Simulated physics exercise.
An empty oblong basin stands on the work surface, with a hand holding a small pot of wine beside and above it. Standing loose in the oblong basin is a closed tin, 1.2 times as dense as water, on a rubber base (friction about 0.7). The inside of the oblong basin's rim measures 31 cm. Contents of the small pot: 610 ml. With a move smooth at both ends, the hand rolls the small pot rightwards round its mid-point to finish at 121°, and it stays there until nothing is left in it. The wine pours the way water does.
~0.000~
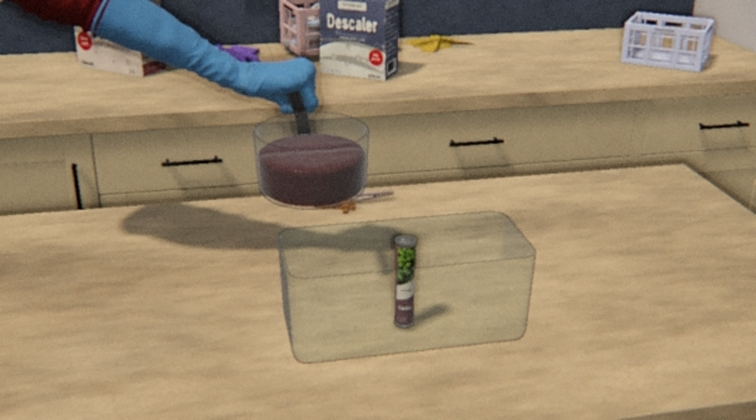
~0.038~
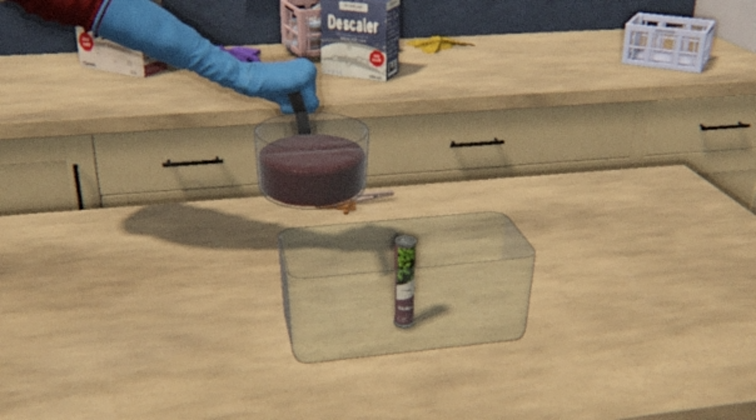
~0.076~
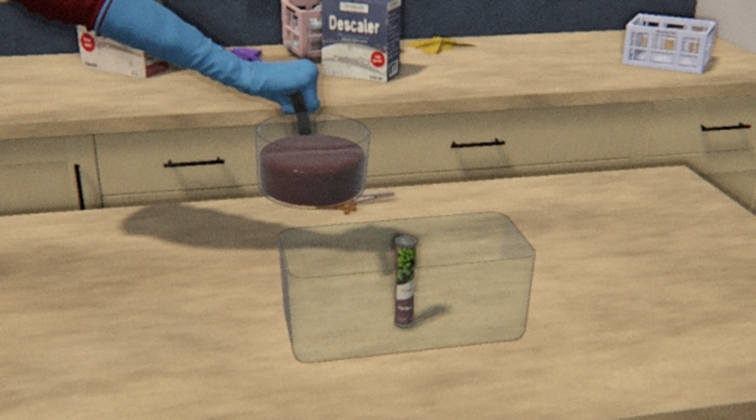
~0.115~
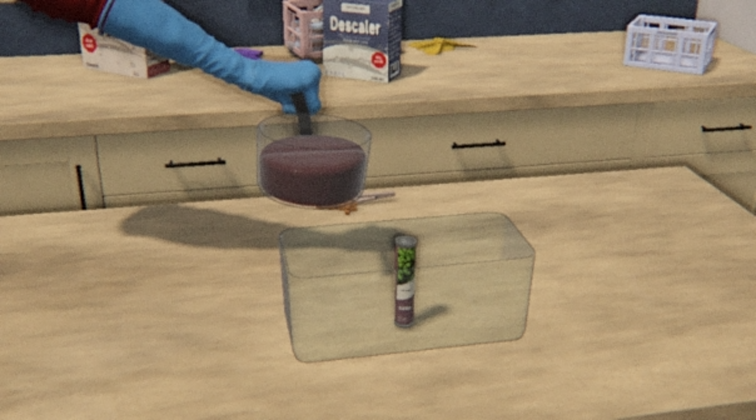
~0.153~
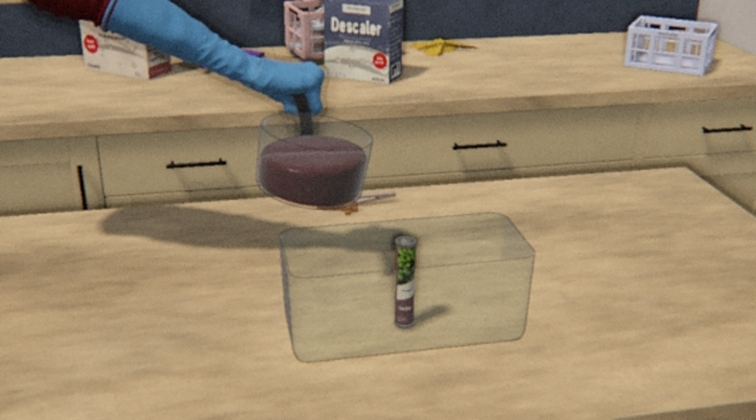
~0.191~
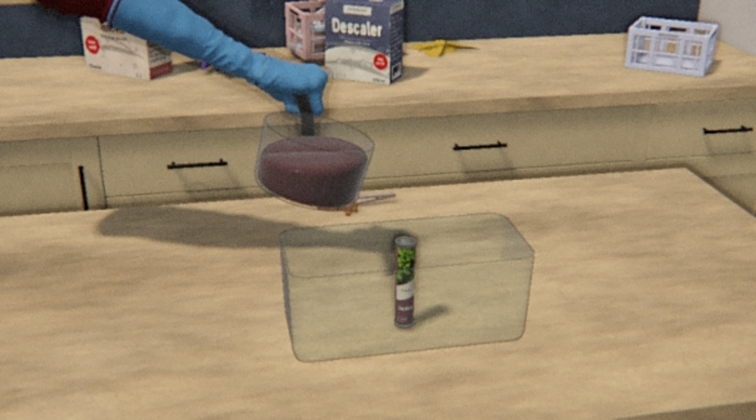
A gloved hand slowly tilts a small pot of dark liquid rightwards above a clear basin.
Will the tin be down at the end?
No.
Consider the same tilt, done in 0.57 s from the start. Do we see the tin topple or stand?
The tin goes over.
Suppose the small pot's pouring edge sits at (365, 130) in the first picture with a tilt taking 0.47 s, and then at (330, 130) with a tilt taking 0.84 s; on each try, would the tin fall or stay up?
First it tips over; then it stays on its base.
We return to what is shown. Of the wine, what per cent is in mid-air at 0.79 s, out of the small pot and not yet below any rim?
Near 7 percent.
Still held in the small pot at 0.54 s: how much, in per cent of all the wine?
Portion remaining: Approx. 50 per cent.
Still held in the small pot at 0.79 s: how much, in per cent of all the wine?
4 per cent or so.
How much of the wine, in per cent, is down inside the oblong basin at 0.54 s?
The basin holds roughly 12 in a hundred parts at that moment.
After 0.54 s the tilt is 86° and 50 per cent is still to pour; the tin stands where it began.
After 0.79 s the tilt is 120° and 4 per cent is still to pour; the tin stands where it began.
After 1.05 s the tilt is 121° and 0 per cent is still to pour; the tin stands where it began.
After 1.34 s the tilt is 121° and 0 per cent is still to pour; the tin stands where it began.
In the end the tin stands where it began.
